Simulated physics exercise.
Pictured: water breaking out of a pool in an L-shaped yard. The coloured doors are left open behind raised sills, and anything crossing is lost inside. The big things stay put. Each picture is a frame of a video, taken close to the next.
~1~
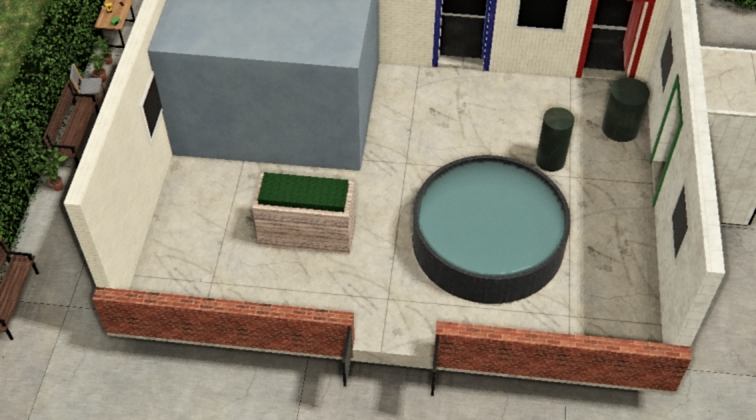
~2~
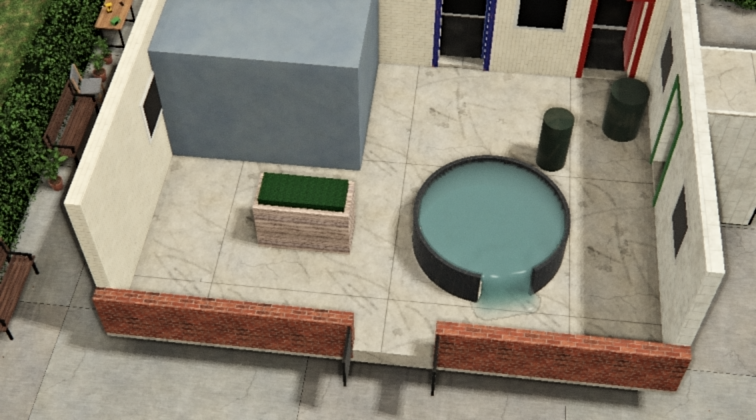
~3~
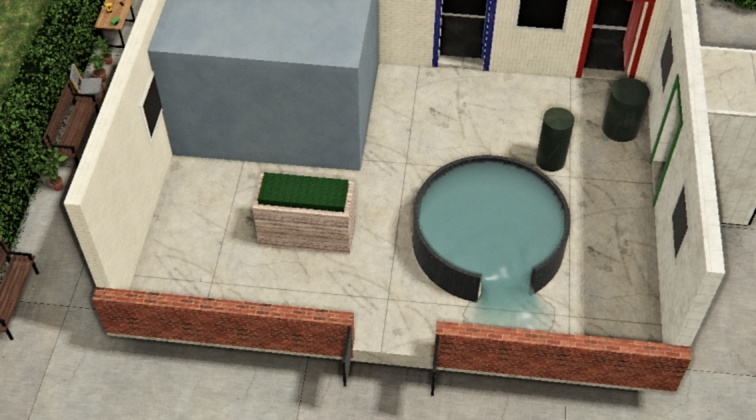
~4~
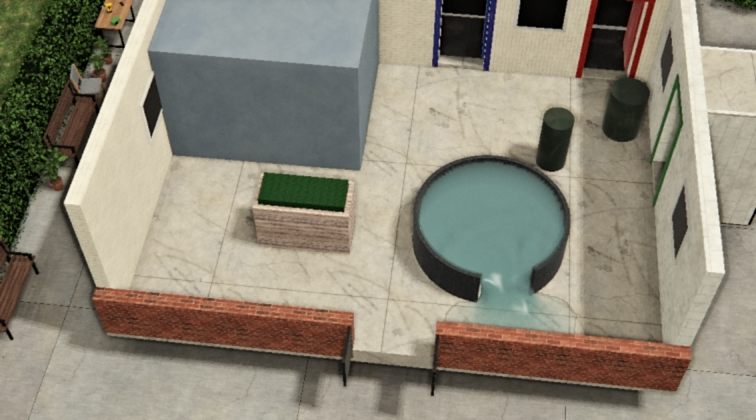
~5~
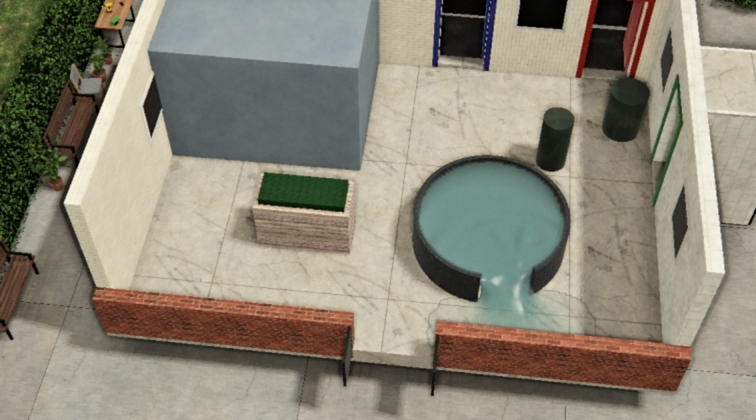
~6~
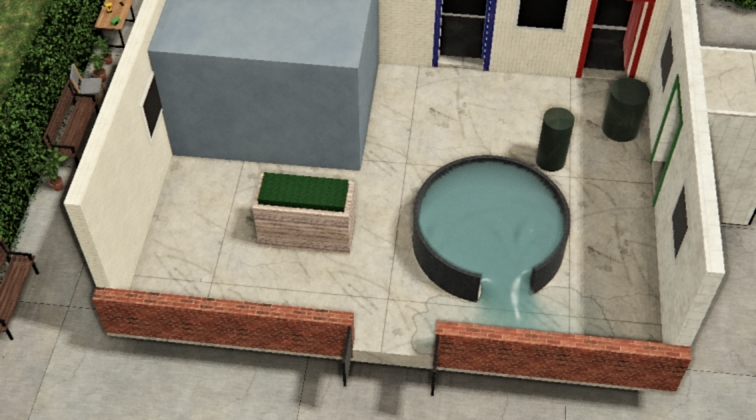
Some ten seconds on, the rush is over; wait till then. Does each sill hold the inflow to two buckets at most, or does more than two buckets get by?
As I see it, the blue door is going to be at or under the line; the green door is going to be at or under the line; the red door is going to be over the line.
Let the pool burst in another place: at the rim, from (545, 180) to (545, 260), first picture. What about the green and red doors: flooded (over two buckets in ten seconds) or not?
Green: Above; red: Above.
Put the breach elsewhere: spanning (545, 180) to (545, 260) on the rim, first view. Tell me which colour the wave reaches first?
My answer is the one in green.
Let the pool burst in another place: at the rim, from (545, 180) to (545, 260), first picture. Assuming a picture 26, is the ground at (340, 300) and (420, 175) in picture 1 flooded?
Respectively, inundated and left dry.
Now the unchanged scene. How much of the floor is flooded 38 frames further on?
It comes to 85 per cent.
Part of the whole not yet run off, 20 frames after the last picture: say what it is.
Result: Close to 98 %.
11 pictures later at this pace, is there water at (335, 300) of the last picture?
By then I'd expect it to be inundated.
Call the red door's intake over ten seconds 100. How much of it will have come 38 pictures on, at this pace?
Close to 20 percent.
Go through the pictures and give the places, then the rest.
The first frame shows the round pool at (491, 217) is whole and still.
In the second frame, the front is at (536, 298), out from the gap at (505, 292).
In the third frame, the front is at (546, 326), out from the gap at (505, 293).
In the fourth frame, the front is at a hidden place, out from the gap at (505, 294).
In the fifth frame, the front is at a hidden place, out from the gap at (505, 294).
In the sixth frame, water pours out at (505, 293) and has run to a hidden place.
A moment on, water covers 10 % of the floor; the blue door not reached, the green door not reached, the red door not reached.
Next, water covers 25 % of the floor; the blue door not reached, the green door not reached, the red door not reached.
Then, water covers 55 % of the floor; the blue door not reached, the green door wet at the sill, nothing in, the red door not reached.
Later, water covers 85 % of the floor; the blue door wet at the sill, nothing in, the green door wet at the sill, nothing in, the red door under two buckets in.
In the end, water covers 100 % of the floor; the blue door wet at the sill, nothing in, the green door wet at the sill, nothing in, the red door far over two buckets in.
